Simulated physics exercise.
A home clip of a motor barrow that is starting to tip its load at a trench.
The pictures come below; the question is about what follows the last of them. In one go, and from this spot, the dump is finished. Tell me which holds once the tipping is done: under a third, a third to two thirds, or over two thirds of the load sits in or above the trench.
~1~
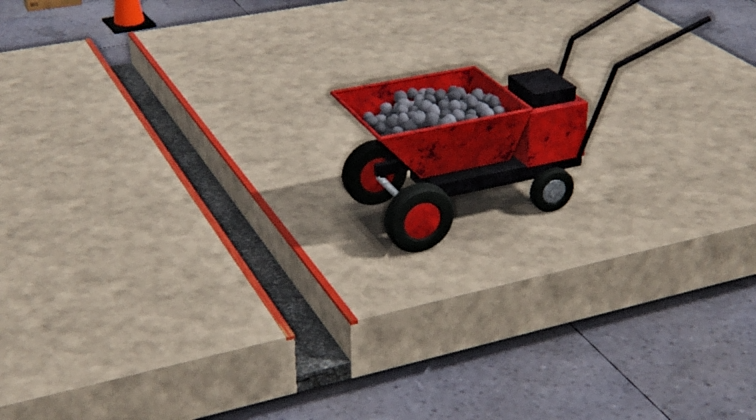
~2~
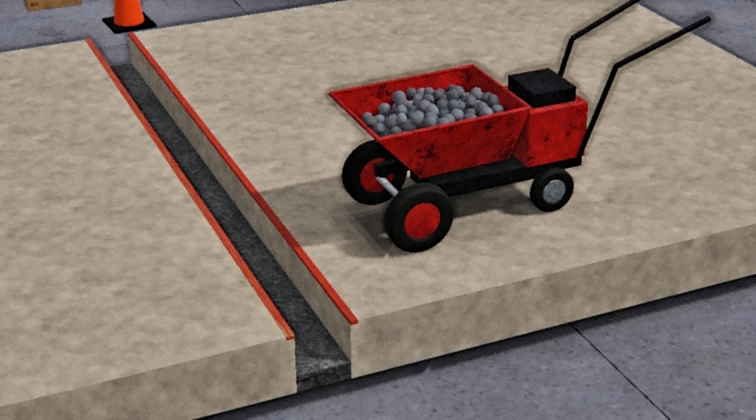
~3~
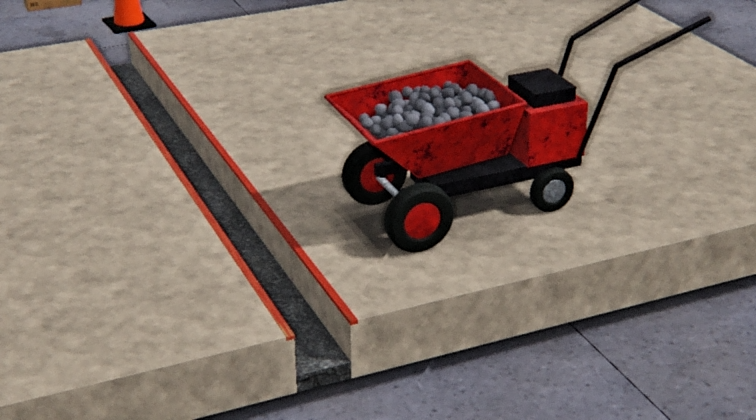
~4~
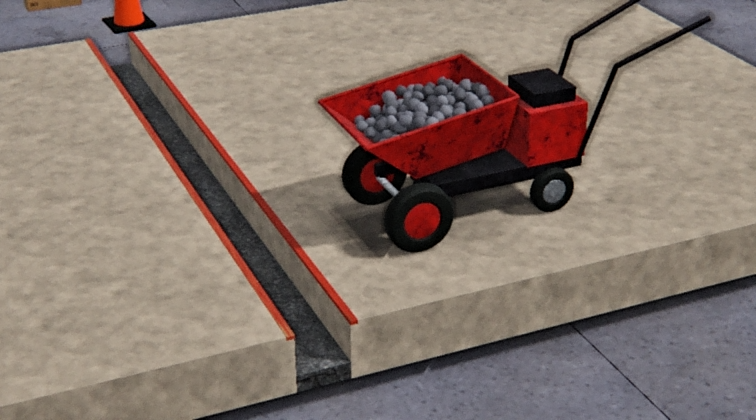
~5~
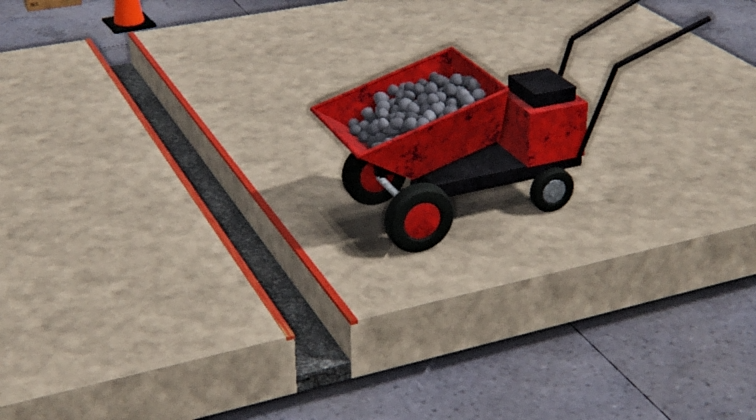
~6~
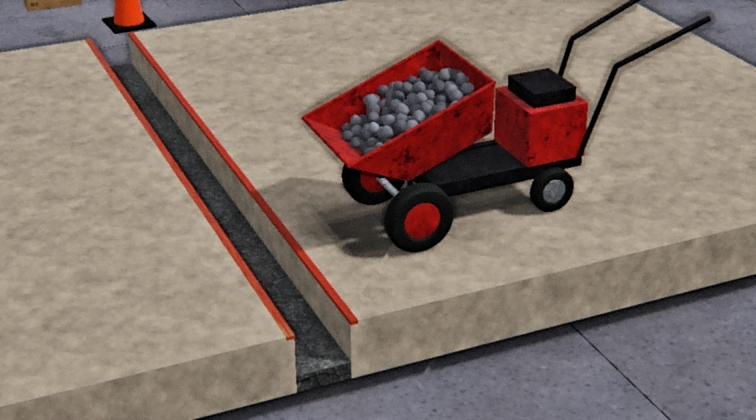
It is over two thirds.
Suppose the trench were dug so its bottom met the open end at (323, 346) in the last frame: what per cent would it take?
Estimate: Approx. 60 per cent.
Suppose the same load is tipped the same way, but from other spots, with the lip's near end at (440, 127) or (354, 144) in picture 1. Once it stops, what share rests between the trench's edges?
You'd see around 30 per cent the first time and around 70 per cent the second.
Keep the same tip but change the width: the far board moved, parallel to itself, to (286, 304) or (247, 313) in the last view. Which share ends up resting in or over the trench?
In order: Near 70, then 100 percent.
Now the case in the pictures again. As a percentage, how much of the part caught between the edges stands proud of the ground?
Estimate: Near 10 in a hundred.
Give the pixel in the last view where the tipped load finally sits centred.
Close to (269, 273) in the last picture.
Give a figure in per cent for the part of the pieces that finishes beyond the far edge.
5 %.
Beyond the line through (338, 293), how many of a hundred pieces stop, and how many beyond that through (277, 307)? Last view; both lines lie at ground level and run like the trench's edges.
About 90 % and 0 %.
Shortly afterwards, skip tipped steeply; the whole lot in the skip.
Next, skip tipped right over; near two thirds in the skip; only a few short of the trench; near a quarter in or heaped over the trench; only a few beyond it; only a few falling.
Some moments later, skip tipped right over; a little in the skip; only a few short of the trench; the bulk in or heaped over the trench; only a few beyond it.
In the end, skip tipped right over; a little in the skip; only a few short of the trench; the bulk in or heaped over the trench; only a few beyond it.
